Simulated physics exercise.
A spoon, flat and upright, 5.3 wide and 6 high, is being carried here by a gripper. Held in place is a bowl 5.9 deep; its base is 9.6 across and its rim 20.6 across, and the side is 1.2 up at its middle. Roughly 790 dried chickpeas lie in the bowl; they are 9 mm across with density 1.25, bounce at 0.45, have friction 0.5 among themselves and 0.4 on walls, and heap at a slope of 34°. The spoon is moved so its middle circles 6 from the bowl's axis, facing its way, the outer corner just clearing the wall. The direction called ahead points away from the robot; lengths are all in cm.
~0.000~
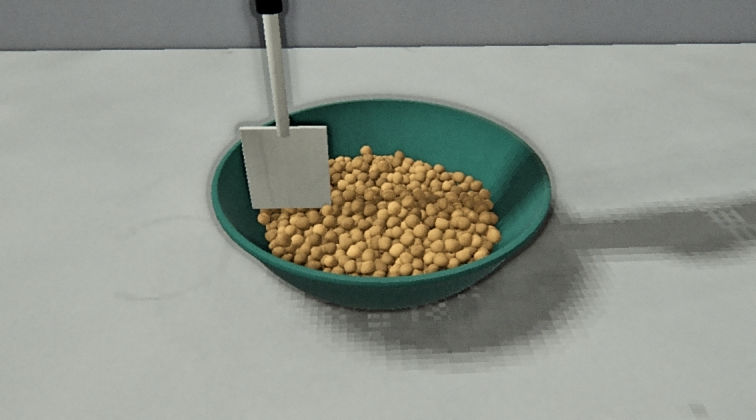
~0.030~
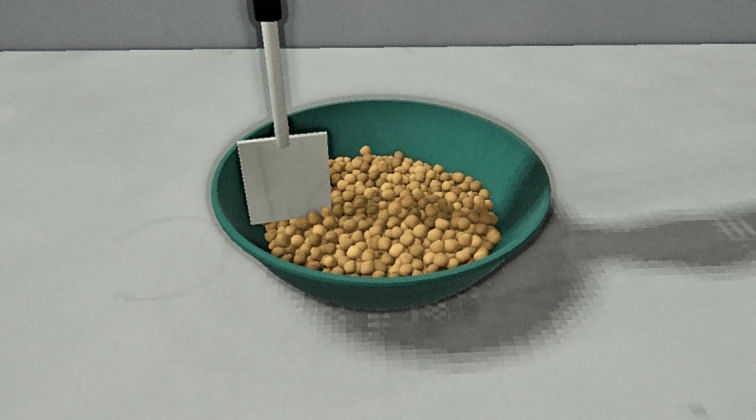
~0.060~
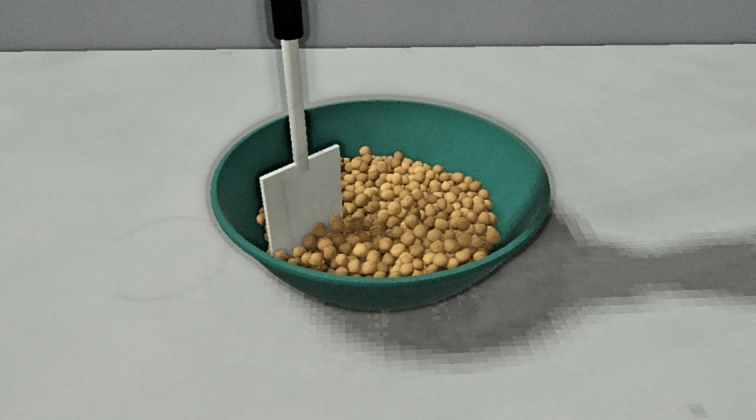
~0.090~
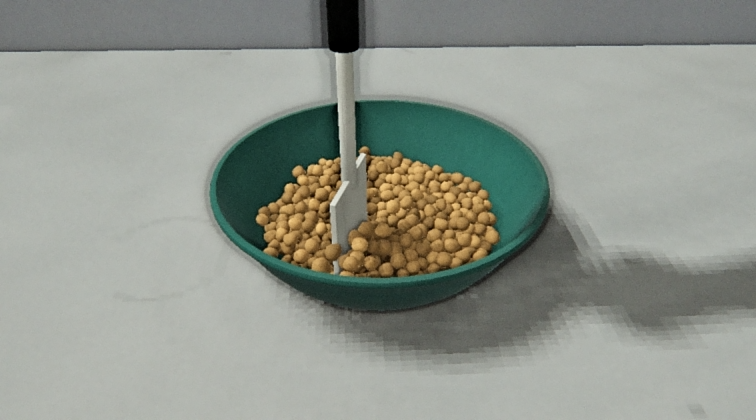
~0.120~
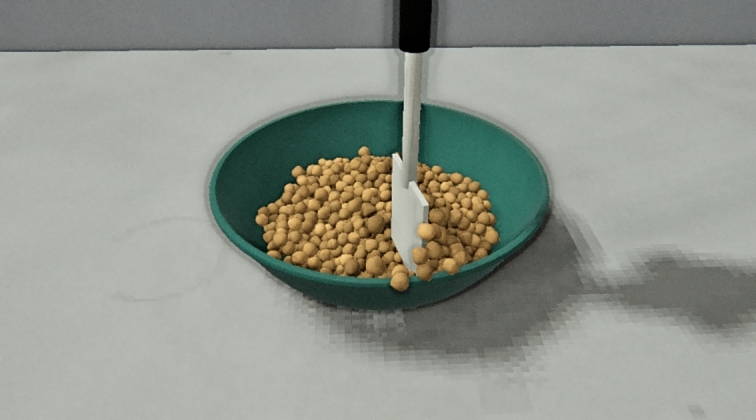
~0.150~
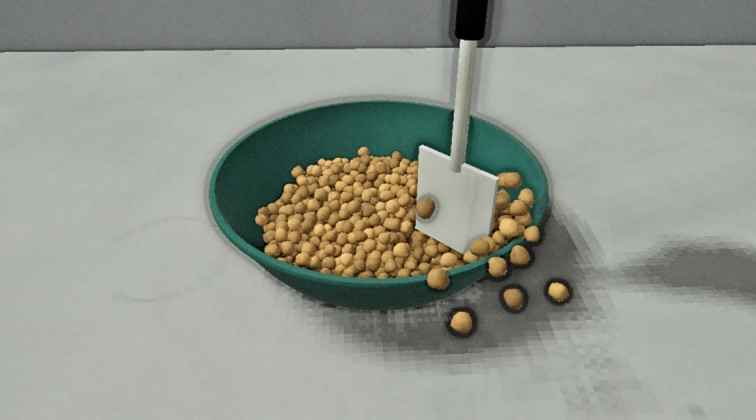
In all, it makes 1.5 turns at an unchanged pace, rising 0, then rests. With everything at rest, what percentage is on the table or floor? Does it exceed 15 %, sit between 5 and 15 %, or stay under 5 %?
It exceeds 15 %.
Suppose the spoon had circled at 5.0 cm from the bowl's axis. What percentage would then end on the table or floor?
Near 50 percent.
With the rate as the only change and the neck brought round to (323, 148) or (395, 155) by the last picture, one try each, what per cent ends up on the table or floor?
About 5 and 15 per cent.
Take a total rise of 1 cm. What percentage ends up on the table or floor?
About 10 percent.
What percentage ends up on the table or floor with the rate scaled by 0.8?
That gives some 20 percent.
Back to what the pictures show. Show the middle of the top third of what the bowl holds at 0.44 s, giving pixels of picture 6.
Centre, approx.: (376, 224).
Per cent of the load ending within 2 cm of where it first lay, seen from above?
Around 60 per cent.
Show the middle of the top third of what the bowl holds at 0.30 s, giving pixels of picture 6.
That third sits centred at about (339, 180).
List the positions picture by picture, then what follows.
In the first frame, spoon neck at (281, 105), 0° round; upper third of the load around (385, 209), from x 265 to 495, top at y 150; 789 in the bowl.
In the second frame, spoon neck at (280, 114), 12° round; upper third of the load around (385, 209), from x 265 to 495, top at y 150.
In the third frame, spoon neck at (299, 137), 42° round; upper third of the load around (383, 210), from x 265 to 495, top at y 155.
In the fourth frame, spoon neck at (348, 153), 73° round; upper third of the load around (387, 213), from x 260 to 495, top at y 155.
In the fifth frame, spoon neck at (410, 153), 104° round; upper third of the load around (409, 211), from x 260 to 490, top at y 155; 785 in the bowl, 4 in flight or on the tool.
In the sixth frame, spoon neck at (460, 138), 136° round; upper third of the load around (418, 207), from x 260 to 560, top at y 155; 780 in the bowl, 9 in flight or on the tool.
After 0.30 s, 289° round, highest piece 11 above the table; 711 in the bowl, 13 on the table or floor, 65 in flight or on the tool.
After 0.44 s, 82° round, highest piece 11 above the table; 640 in the bowl, 94 on the table or floor, 55 in flight or on the tool.
After 0.72 s, 180° round, highest piece 5 above the table; 616 in the bowl, 173 on the table or floor.
After 1.42 s, 180° round, highest piece 4 above the table; 616 in the bowl, 173 on the table or floor.
At rest, 616 in the bowl, 173 on the table or floor. That is 22 % on the table or floor.
